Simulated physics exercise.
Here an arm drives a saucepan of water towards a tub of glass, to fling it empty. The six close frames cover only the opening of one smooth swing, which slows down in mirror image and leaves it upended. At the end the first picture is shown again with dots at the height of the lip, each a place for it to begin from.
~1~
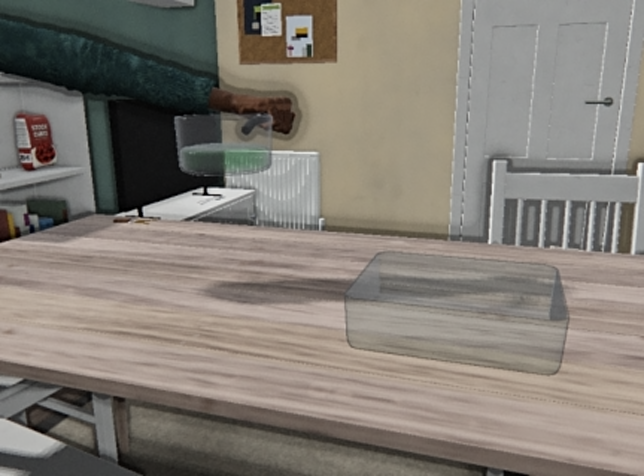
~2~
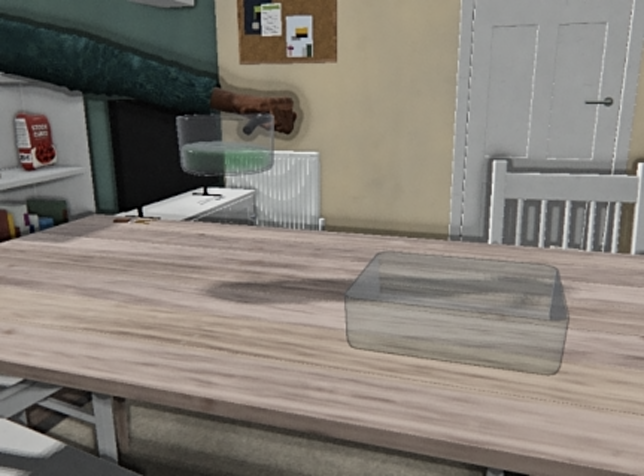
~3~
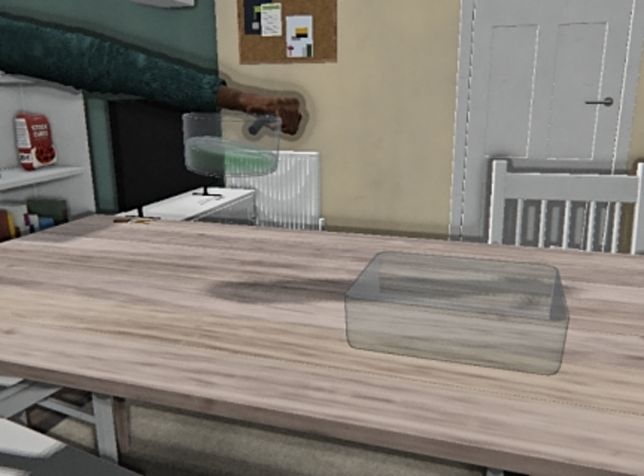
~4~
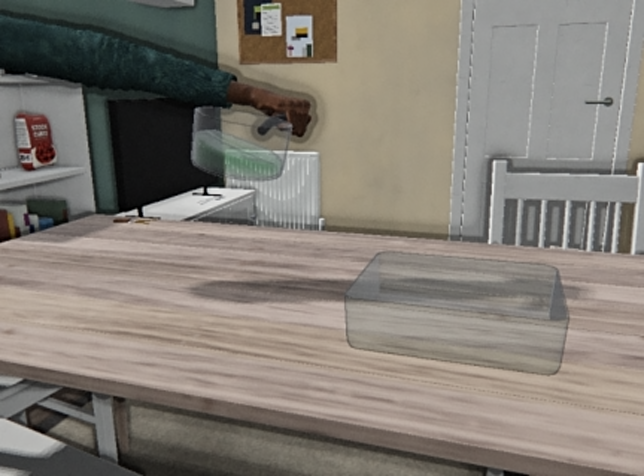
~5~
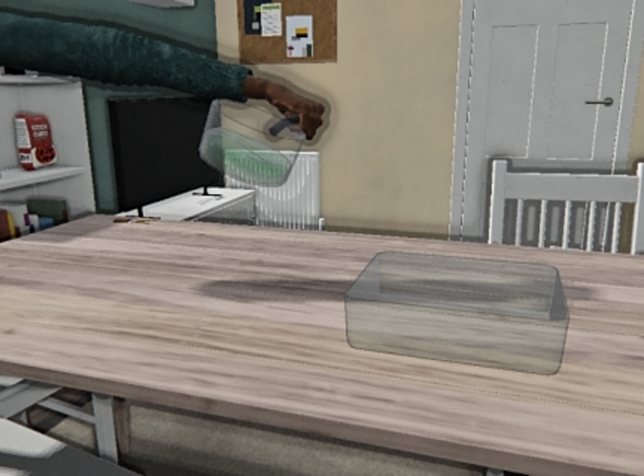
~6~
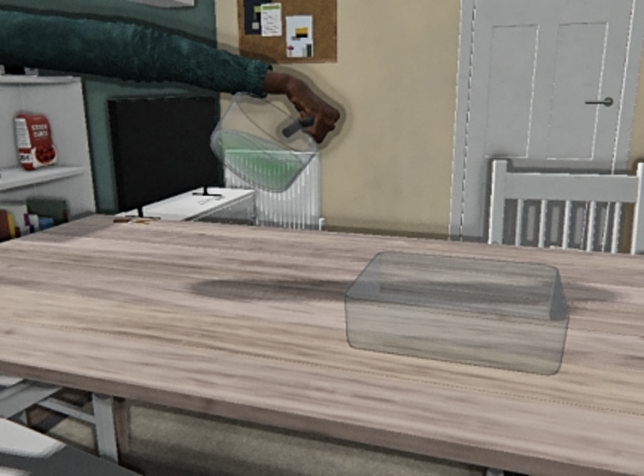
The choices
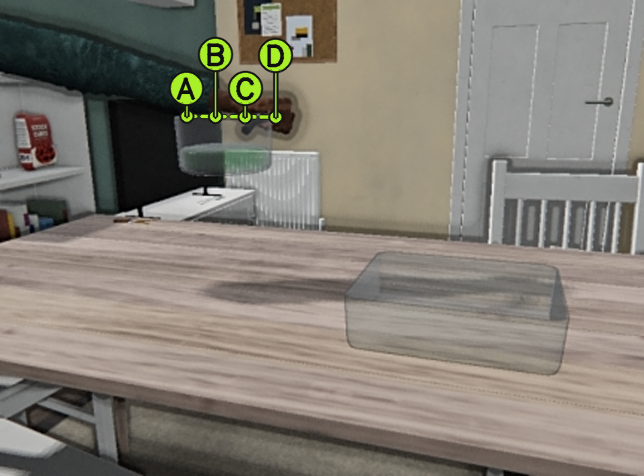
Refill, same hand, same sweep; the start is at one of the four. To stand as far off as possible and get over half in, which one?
Spot C just does it.
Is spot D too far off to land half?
No, that is safe.
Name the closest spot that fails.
That would be B.
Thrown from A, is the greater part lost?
Yes, that goes wrong.
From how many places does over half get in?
Two.
On the marked copy, A at (186, 116); B at (215, 116); C at (245, 116); D at (275, 117).
Choosing A, about 0 % lands in the tub, 99 % falls short.
Choosing B, about 25 % lands in the tub, 70 % falls short and 6 % goes beside or beyond.
Choosing C, about 61 % lands in the tub, 20 % falls short and 18 % goes beside or beyond.
Choosing D, about 70 % lands in the tub, 5 % falls short and 25 % goes beside or beyond.
